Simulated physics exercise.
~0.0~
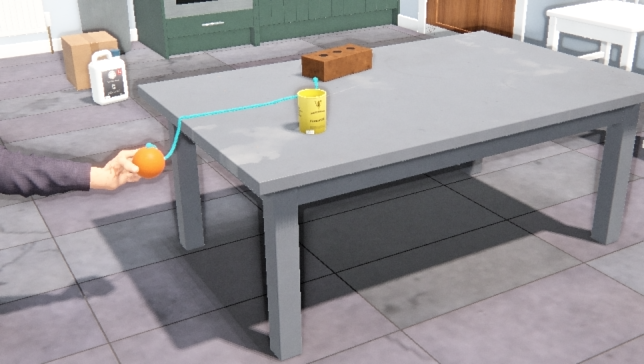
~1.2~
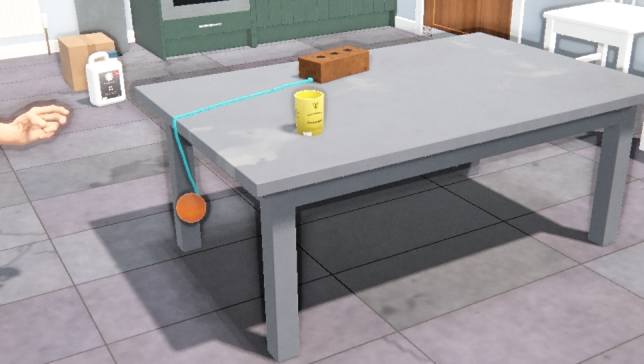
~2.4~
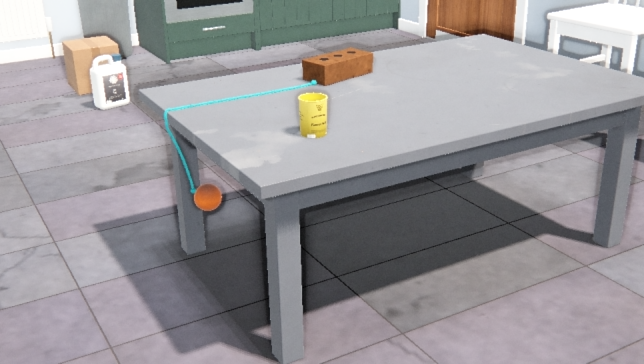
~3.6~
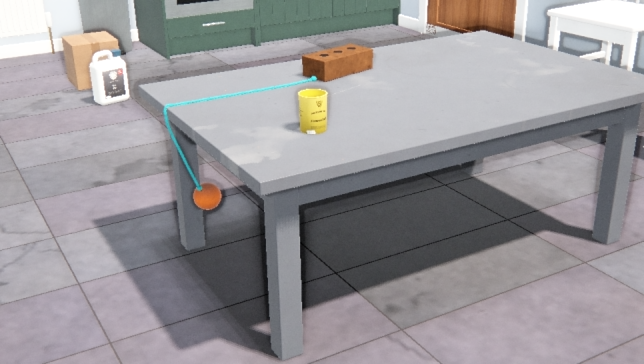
An orange on a bright cyan shoelace is held out by a hand past the left end of a grey table, seen from slightly above in a room with a tiled floor. A reddish-brown brick sits toward the back of the tabletop, with a yellow cup in front of it, while a white jug and a cardboard box stand on the floor behind. The hand lets go and draws back to the left as the orange drops below the edge. The orange shifts slightly right, then hangs beside the table leg from the lace, while brick and cup stay put.
